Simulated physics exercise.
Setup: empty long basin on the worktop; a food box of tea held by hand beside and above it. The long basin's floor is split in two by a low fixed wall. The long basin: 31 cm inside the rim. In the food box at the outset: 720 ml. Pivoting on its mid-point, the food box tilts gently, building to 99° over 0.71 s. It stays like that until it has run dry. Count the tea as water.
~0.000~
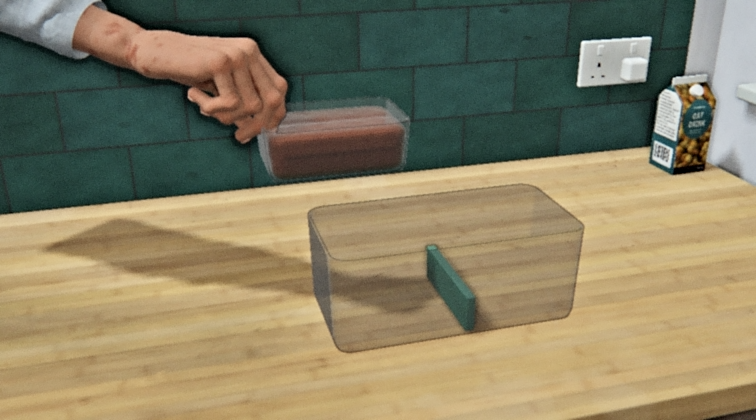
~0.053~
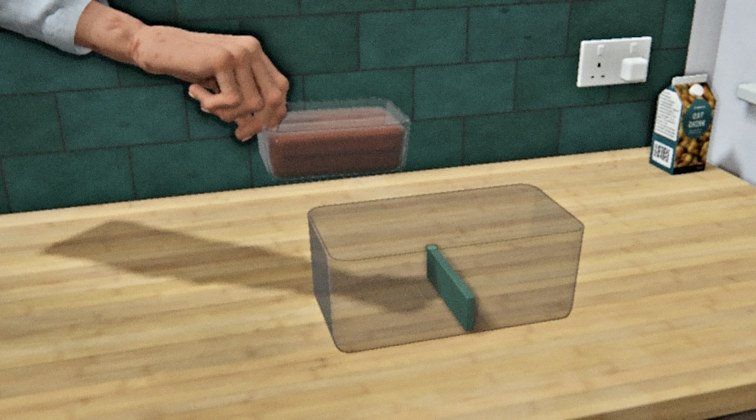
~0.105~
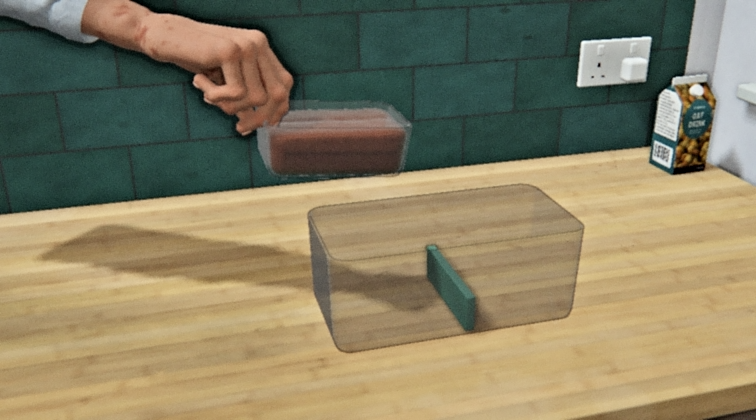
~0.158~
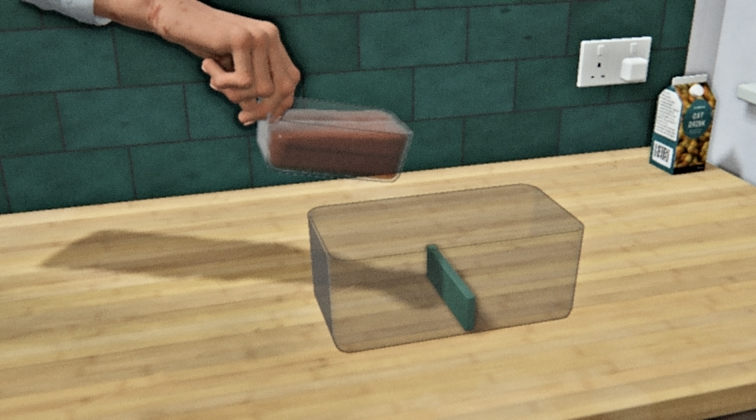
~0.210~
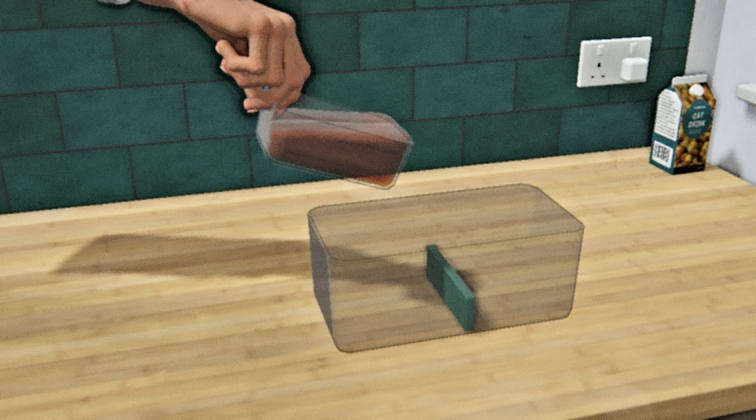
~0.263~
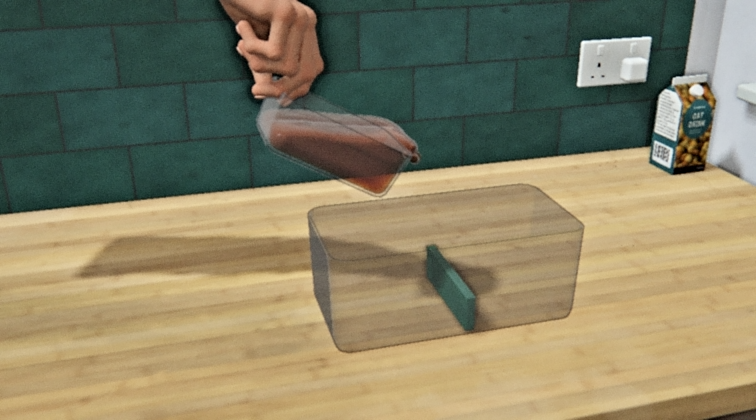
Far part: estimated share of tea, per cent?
37 per cent.
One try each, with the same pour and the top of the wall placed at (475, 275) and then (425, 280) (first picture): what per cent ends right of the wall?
In turn about 10 and 70 per cent.
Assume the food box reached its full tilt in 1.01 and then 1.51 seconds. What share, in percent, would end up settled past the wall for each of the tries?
I'd say 50 percent on the first go, 55 percent on the next.
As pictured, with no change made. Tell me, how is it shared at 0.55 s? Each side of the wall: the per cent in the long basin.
Left roughly 30, right roughly 28.
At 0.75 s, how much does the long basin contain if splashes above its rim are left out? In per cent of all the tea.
94 per cent or thereabouts.
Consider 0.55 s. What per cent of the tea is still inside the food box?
Roughly 12 percent.
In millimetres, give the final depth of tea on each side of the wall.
18 mm left, 14 mm right.
By 0.55 s the tilt is 87° and 11 per cent is still to pour, 30 is left of the wall and 29 right of it.
By 0.75 s the tilt is 99° and 2 per cent is still to pour, 56 is left of the wall and 37 right of it.
By 0.97 s the tilt is 99° and 0 per cent is still to pour, 58 is left of the wall and 37 right of it.
By 1.21 s the tilt is 99° and 0 per cent is still to pour, 59 is left of the wall and 37 right of it.
At rest 59 per cent lies left of the wall, 37 right of it and 4 outside.
